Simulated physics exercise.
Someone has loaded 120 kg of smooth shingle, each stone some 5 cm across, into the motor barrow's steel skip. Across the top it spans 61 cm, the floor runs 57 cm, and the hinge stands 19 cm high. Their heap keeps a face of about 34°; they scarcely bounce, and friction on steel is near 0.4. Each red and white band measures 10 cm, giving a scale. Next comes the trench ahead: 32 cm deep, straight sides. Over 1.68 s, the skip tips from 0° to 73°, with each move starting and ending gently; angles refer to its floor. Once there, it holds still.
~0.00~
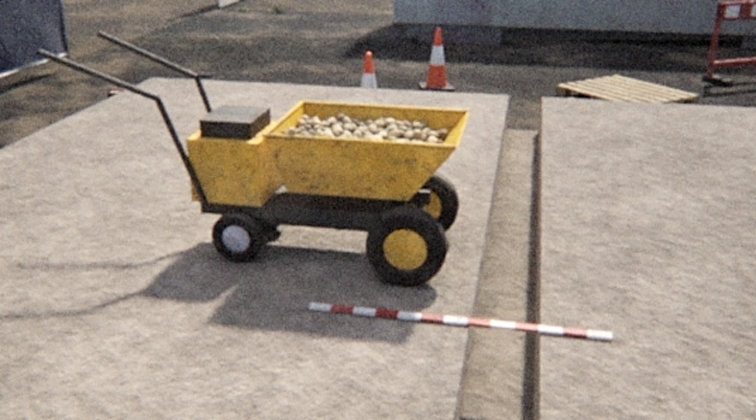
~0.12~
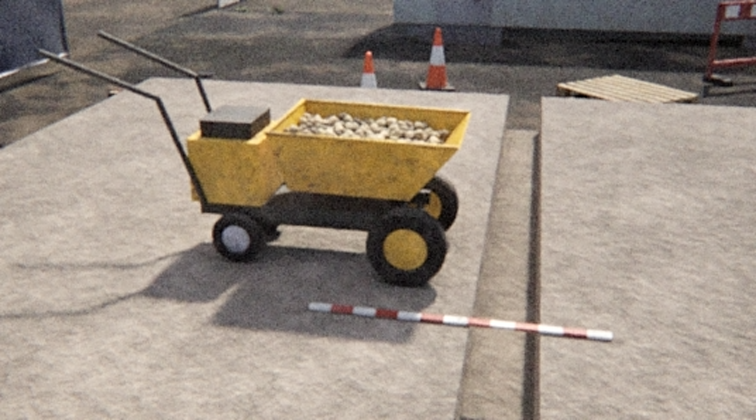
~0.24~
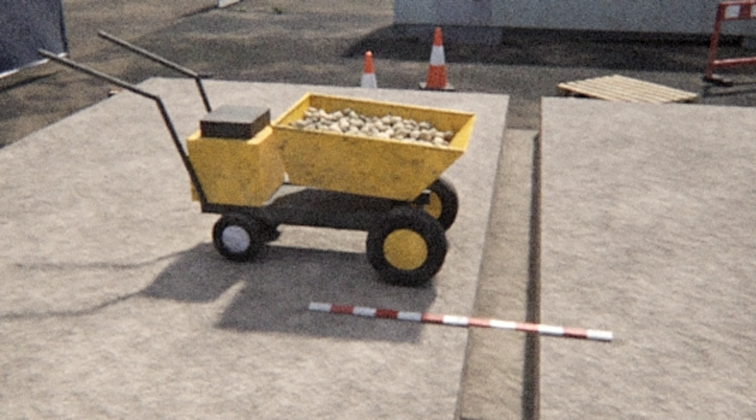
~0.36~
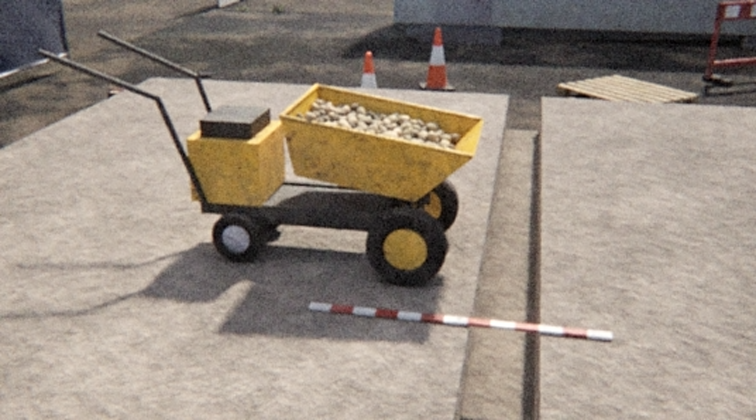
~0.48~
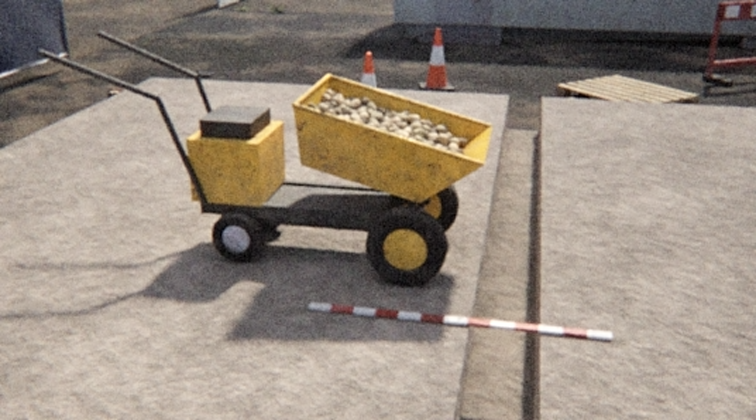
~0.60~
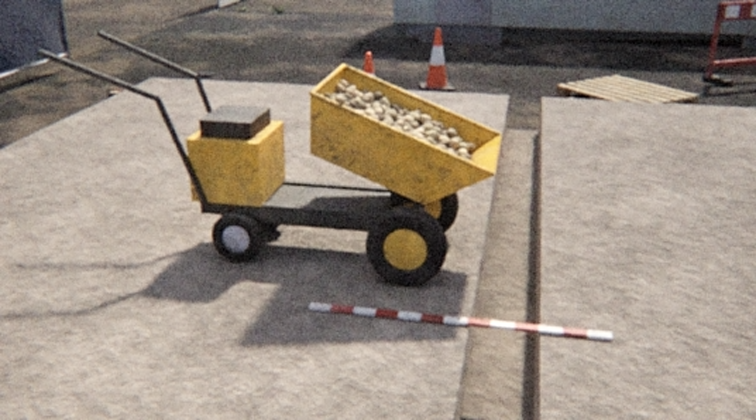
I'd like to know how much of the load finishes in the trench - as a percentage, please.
Somewhere near 35 per cent of it finishes in the trench.
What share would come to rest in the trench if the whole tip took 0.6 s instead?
Around 20 per cent would end in the trench.
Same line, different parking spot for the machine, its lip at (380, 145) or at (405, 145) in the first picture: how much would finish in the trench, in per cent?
I'd expect some 95 per cent, then some 95.
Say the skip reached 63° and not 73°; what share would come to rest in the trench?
Then close to 40 per cent.
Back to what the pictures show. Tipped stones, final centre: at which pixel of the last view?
The middle should be near (572, 269).
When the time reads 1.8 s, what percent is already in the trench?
By that point it's something like 10 in a hundred.
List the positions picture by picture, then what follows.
In the first picture, lip at (456, 148), floor tilted 0°, highest stones at (359, 127).
In the second picture, the skip is at 1°, its lip at (458, 149); the top of the load is at (348, 126); the stones move at 0.1 m/s on average.
In the third picture, the skip is at 4°, its lip at (464, 152); the top of the load is at (331, 120); the stones move at 0.3 m/s on average.
In the fourth picture, lip at (473, 157), floor tilted 9°, highest stones at (330, 111); the stones move at 0.4 m/s on average.
In the fifth picture, the skip is at 14°, its lip at (483, 165); the top of the load is at (333, 103); the stones move at 0.4 m/s on average.
In the sixth picture, the skip is at 21°, its lip at (494, 175); the top of the load is at (346, 92); the stones move at 0.5 m/s on average.
After 1.3 s the floor is at 62°; 96 % in the skip, 2 % in the trench, 2 % past the trench; the foremost stones are at (556, 254).
After 1.8 s the floor is at 73°; 33 % in the skip, 10 % in the trench, 56 % past the trench; the foremost stones are at (686, 290).
After 2.1 s the floor is at 73°; 10 % in the skip, 20 % in the trench, 69 % past the trench; the foremost stones are past the picture's edge.
After 4.1 s the floor is at 73°; 0 % in the skip, 35 % in the trench, 65 % past the trench; the foremost stones are past the picture's edge.
